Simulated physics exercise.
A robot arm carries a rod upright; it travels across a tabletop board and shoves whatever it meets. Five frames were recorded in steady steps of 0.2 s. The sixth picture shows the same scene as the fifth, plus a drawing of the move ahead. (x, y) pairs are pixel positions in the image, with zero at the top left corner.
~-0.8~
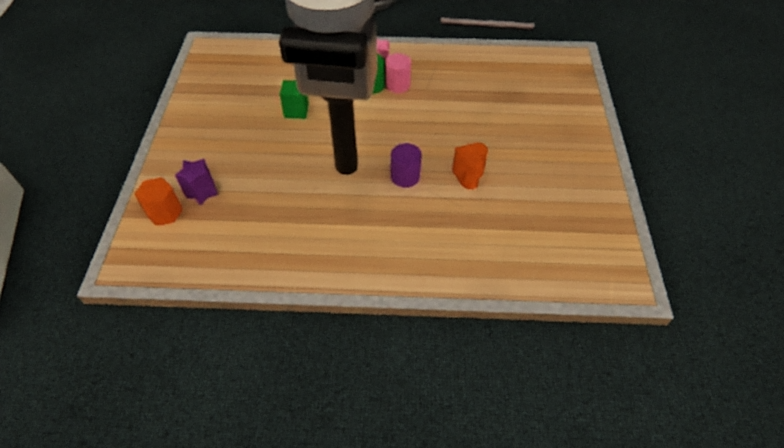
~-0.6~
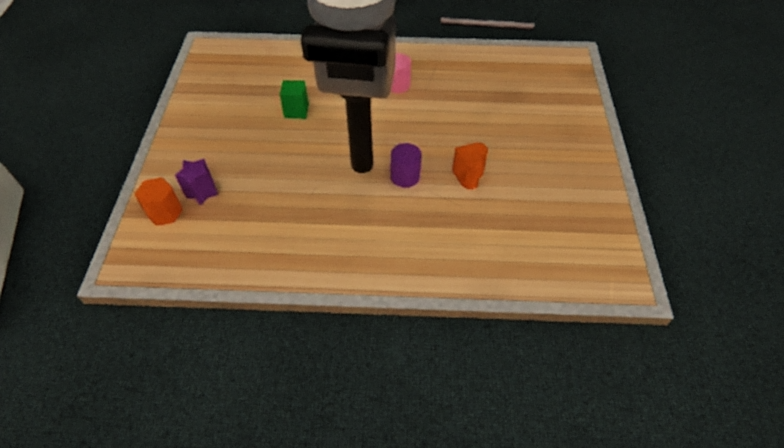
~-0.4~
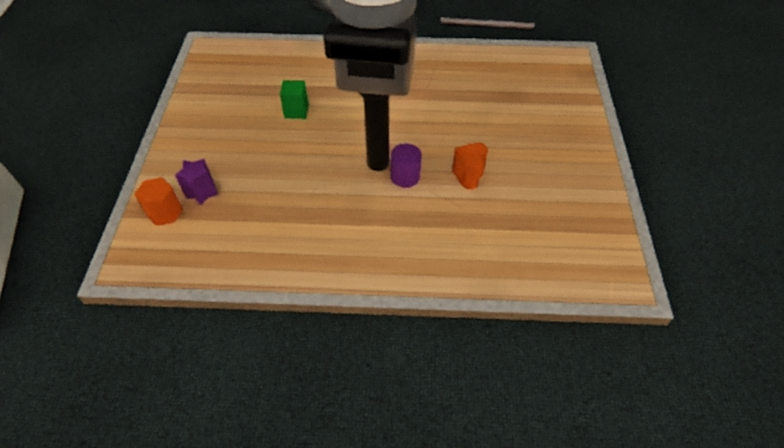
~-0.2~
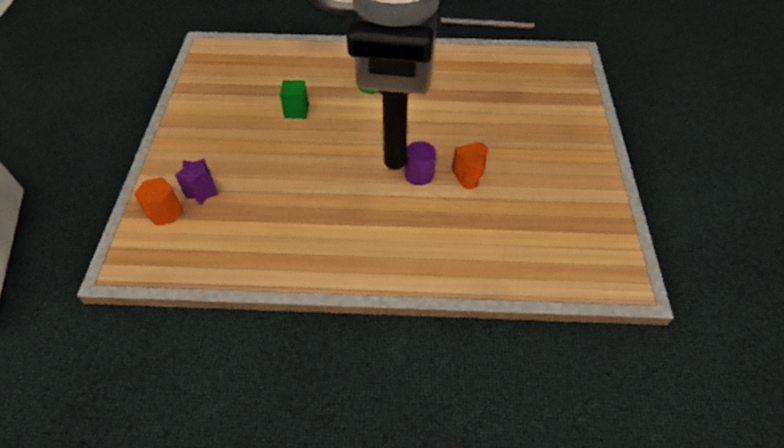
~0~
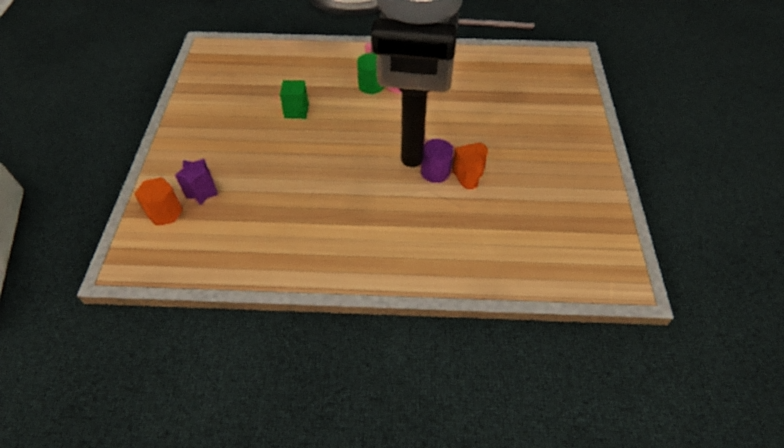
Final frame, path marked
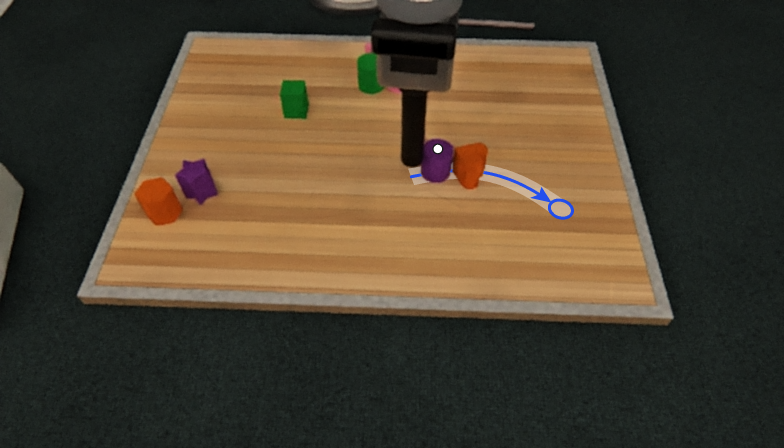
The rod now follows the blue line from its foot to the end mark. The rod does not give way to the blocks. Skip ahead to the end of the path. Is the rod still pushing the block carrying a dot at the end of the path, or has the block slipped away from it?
The rod should slip past it.
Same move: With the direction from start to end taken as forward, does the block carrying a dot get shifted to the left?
It seems so.
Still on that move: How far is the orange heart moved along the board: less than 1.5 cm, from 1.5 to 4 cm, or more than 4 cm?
Once the path is done, the orange heart lies more than 4 cm from its present place.
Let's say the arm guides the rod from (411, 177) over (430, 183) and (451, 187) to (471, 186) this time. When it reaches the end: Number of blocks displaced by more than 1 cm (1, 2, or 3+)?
Here I'd predict two blocks moving more than 1 cm.
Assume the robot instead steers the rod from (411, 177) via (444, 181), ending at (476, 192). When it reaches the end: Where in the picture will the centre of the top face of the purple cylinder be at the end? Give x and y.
Its top centre is at about (466, 142).
Path on the board, from (411, 177) by way of (463, 171) and (514, 181) to (561, 209); the dot is on the purple cylinder.
The first path, step by step. One third of the way, rod at (466, 153); purple cylinder at (481, 132); orange heart at (496, 151), turned 80° clockwise.
Two thirds of the way, rod at (520, 164); purple cylinder at (489, 130); orange heart at (546, 157), turned 30° clockwise.
At the end, rod at (568, 192); purple cylinder at (489, 130); orange heart at (566, 162), turned 25° anticlockwise.
